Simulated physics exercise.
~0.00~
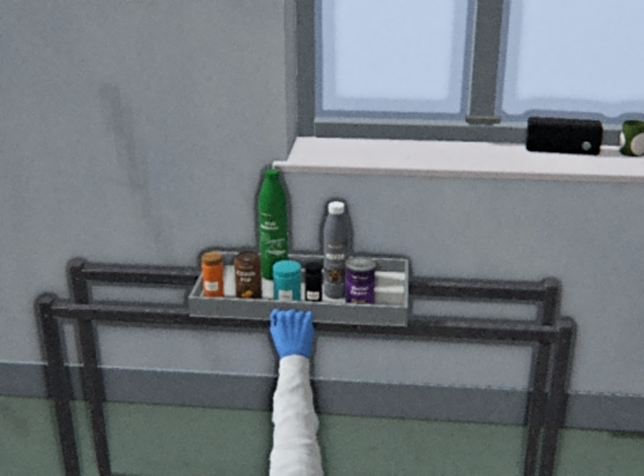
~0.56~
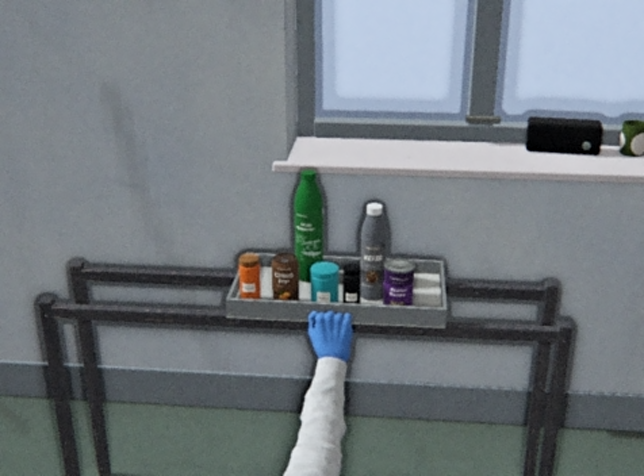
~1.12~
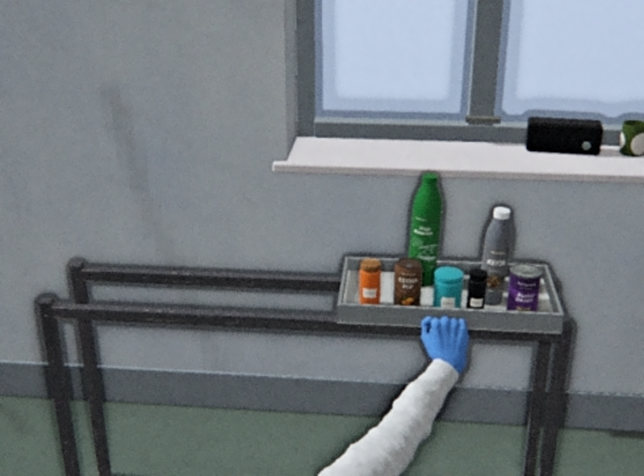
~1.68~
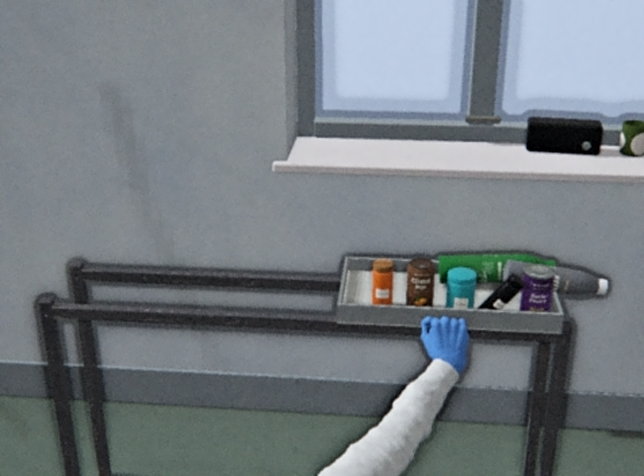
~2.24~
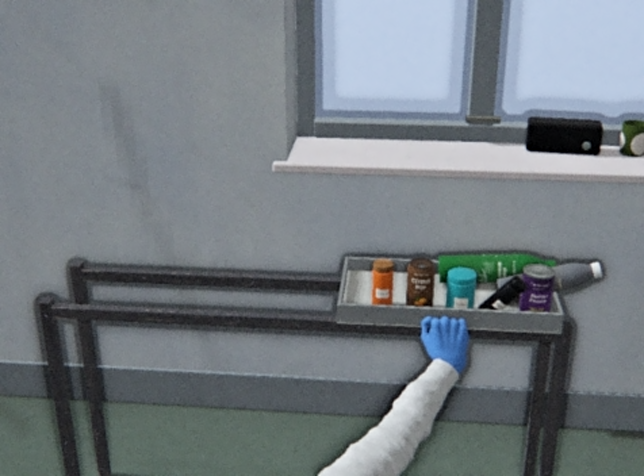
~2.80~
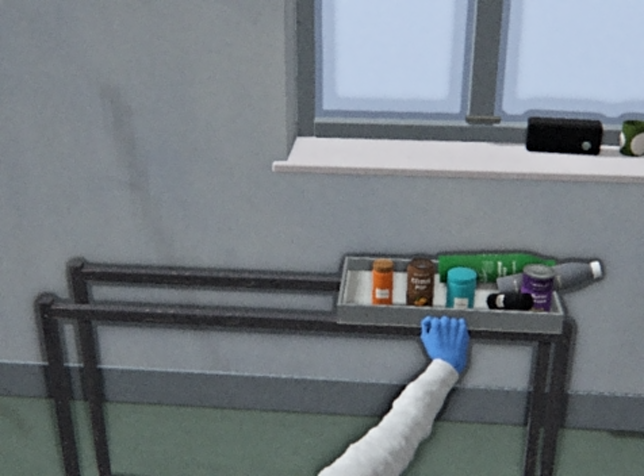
Blue-gloved hand sliding a tray of containers right along rails until it stops, the green and grey bottles and black shaker toppling.
